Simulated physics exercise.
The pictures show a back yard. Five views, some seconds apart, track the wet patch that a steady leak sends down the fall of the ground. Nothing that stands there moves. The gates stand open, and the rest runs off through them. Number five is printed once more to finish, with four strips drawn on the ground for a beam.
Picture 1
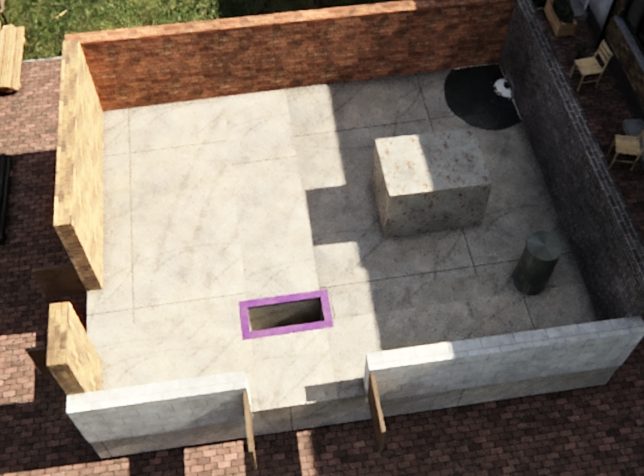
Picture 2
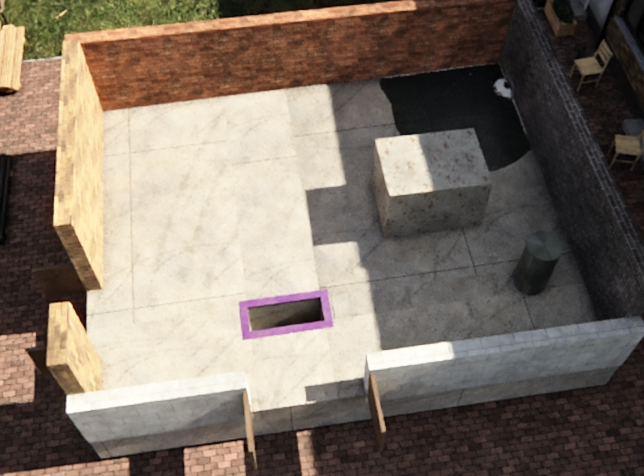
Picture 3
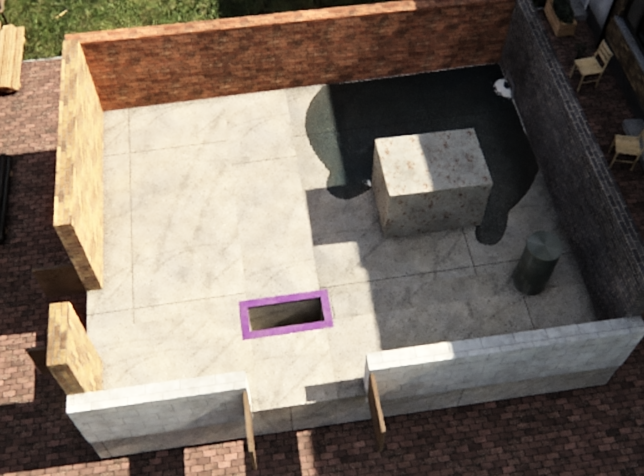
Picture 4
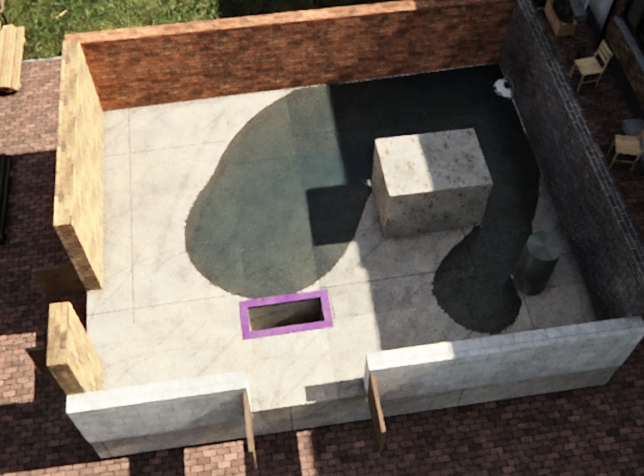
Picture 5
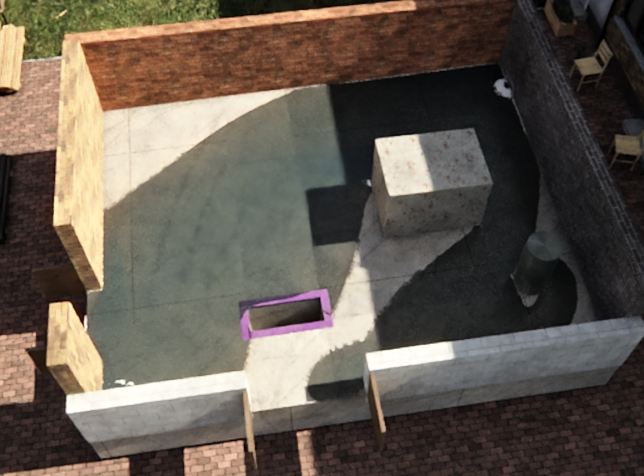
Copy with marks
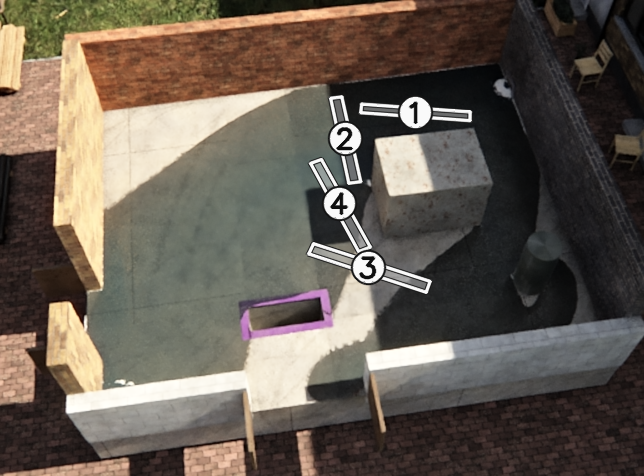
In a walled yard seen from above, dark water spreads from the top right corner across the pale paved floor. It flows around both sides of a stone block, widens left across the slabs, then reaches the purple-rimmed drain and the left gateway while another tongue curls around the grey cylinder.
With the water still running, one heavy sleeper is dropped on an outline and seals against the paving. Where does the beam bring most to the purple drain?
Use spot 2.
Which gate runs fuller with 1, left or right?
The left gate.
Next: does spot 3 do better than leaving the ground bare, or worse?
Spot 3 is worse.
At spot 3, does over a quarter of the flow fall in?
No.
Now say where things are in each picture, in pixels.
Outfall at (511, 85); purple drain at (286, 314); open gate at (307, 387); open gate at (103, 325); 4 % of the ground under water, visible out to (454, 103); purple drain still dry, in the first picture.
In the second picture, 12 % of the ground under water, visible out to (388, 78); purple drain still dry.
In the third picture, 23 % of the ground under water, visible out to (313, 146); purple drain still dry.
In the fourth picture, 46 % of the ground under water, visible out to (201, 261); purple drain still dry.
In the fifth picture, 71 % of the ground under water, visible out to (103, 368); purple drain taking water.
In white, 1 from (361, 108) to (470, 116); 2 from (354, 182) to (336, 97); 3 from (311, 248) to (428, 286); 4 from (316, 161) to (364, 249).
If 1 is chosen, about 14 % of the stream goes into the purple drain, about 86 % out by the gates.
If 2 is chosen, about 23 % of the stream goes into the purple drain, about 76 % out by the gates.
If 3 is chosen, about 13 % of the stream goes into the purple drain, about 87 % out by the gates.
If 4 is chosen, about 11 % of the stream goes into the purple drain, about 89 % out by the gates.
